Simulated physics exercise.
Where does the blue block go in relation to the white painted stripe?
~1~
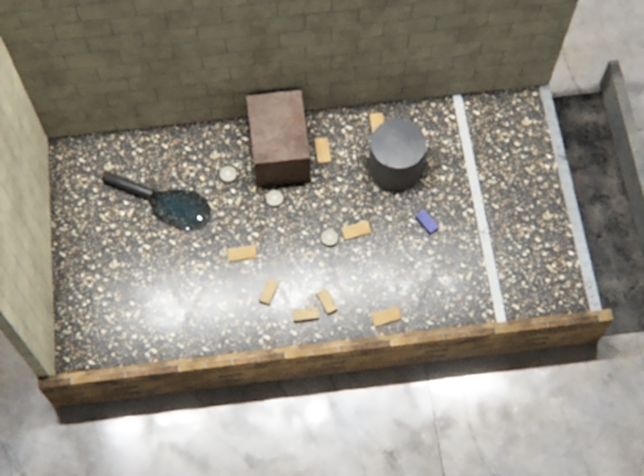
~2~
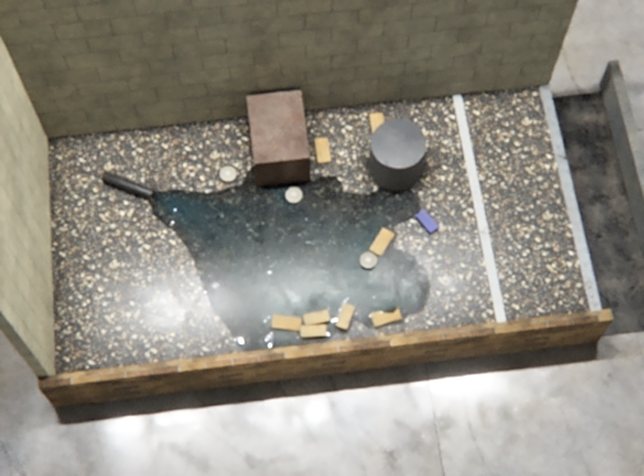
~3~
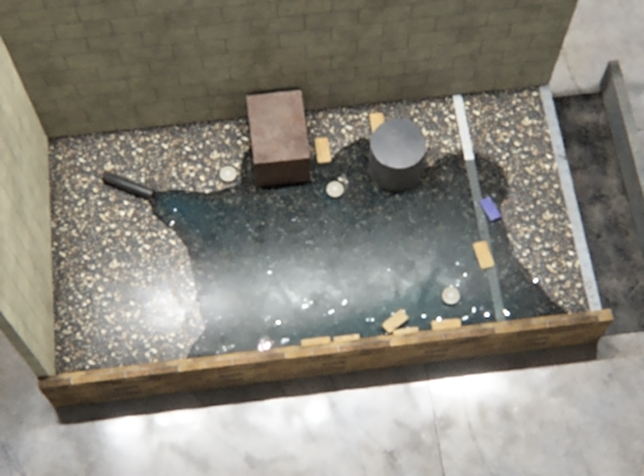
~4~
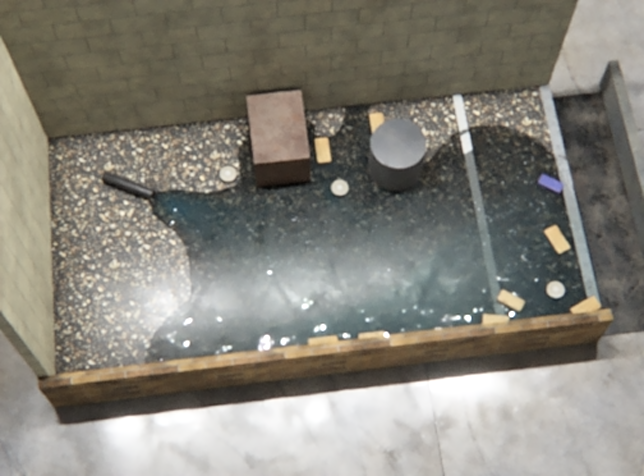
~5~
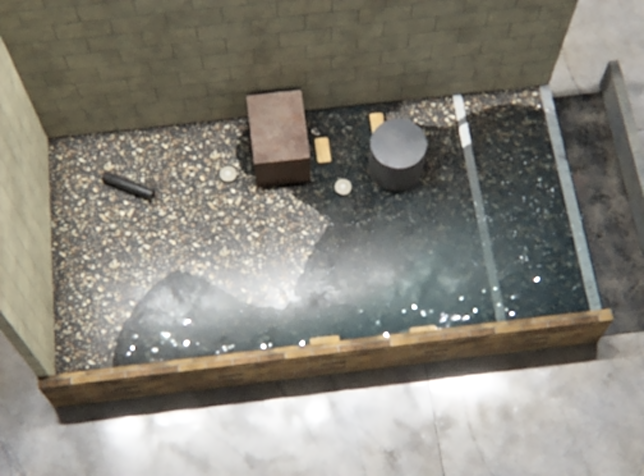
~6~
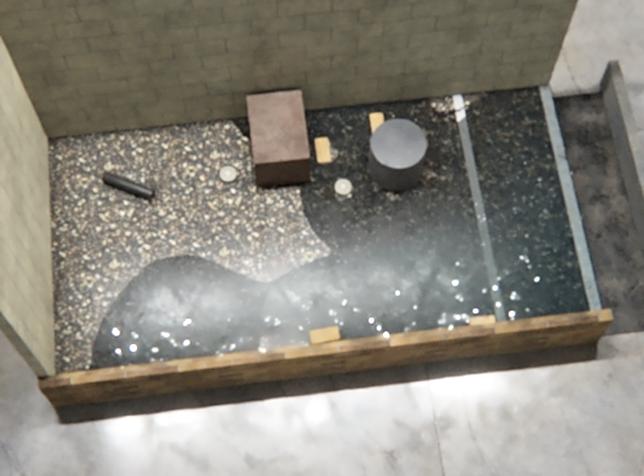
The blue block crosses the stripe, carried to its right side by the spreading water.
